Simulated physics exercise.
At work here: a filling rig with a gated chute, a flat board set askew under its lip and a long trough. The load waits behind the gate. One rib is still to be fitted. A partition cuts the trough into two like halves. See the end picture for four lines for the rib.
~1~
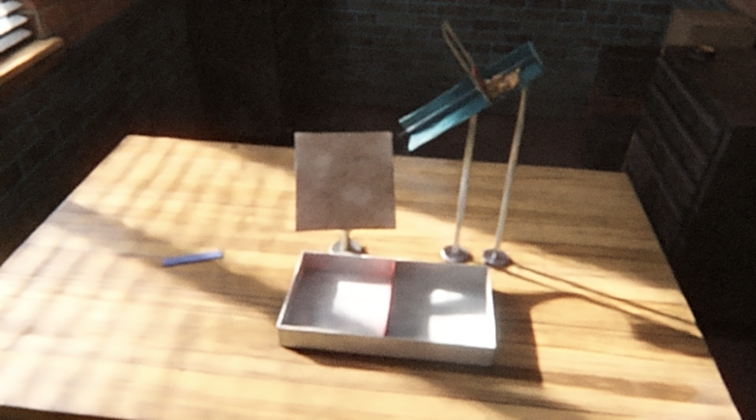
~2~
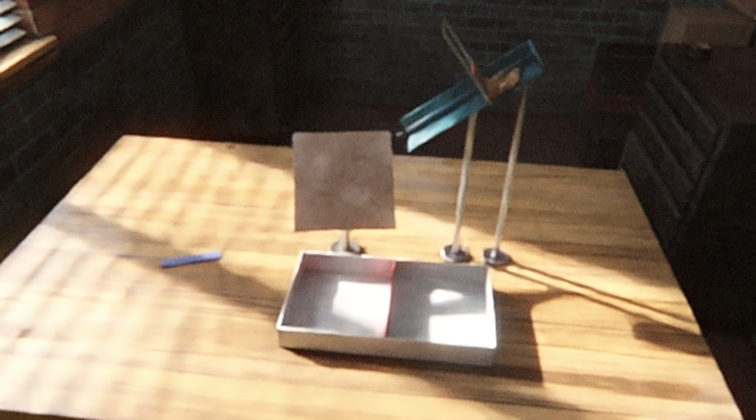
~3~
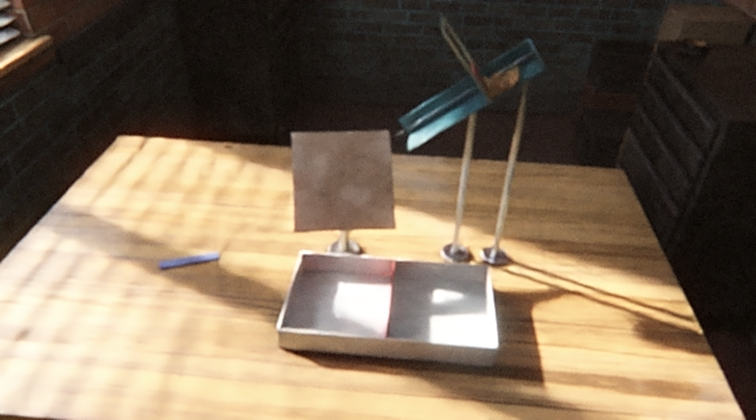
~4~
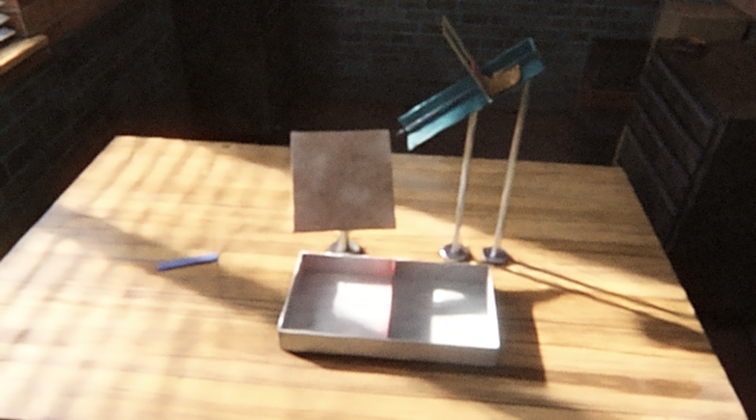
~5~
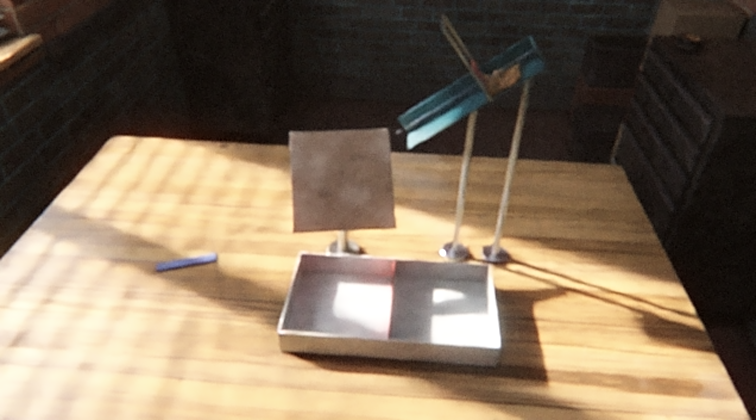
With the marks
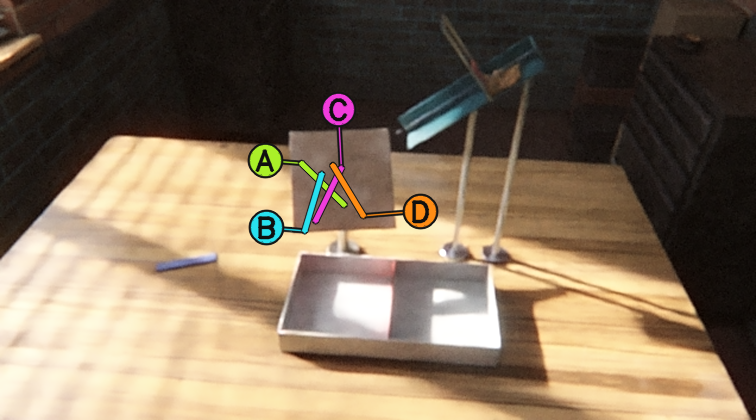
Nothing moves as a raised teal chute stands above a tilted board and a divided tray.
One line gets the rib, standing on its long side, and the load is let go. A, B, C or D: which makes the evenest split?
I would pick line D.
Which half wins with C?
Left.
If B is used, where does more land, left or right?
Left.
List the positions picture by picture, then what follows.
Load behind the gate near (501, 87), round wooden beads; lip of the chute near (410, 144), sloping fairly steeply, in the first frame.
Middle of the board near (344, 180), tilted fairly steeply; middle of its low edge near (345, 230); of its high edge near (342, 132), in the second frame.
Front corners of the trough near (278, 329) and (497, 347); front end of its middle wall near (386, 338); gate still shut near (475, 72), in the third frame.
Middle of the load near (501, 84); lip near (409, 142), in the fourth frame.
Middle of the load near (501, 82); lip near (409, 141), in the fifth frame.
On the marked copy, line A from (301, 163) to (344, 204); line B from (321, 174) to (304, 230); line C from (341, 168) to (315, 220); line D from (332, 165) to (363, 215).
For line A, of what is caught, all but a few in the left half, only a few in the right.
For line B, of what is caught, the whole lot in the left half, none at all in the right.
For line C, of what is caught, the whole lot in the left half, none at all in the right.
For line D, of what is caught, close to two thirds in the left half, close to a third in the right.
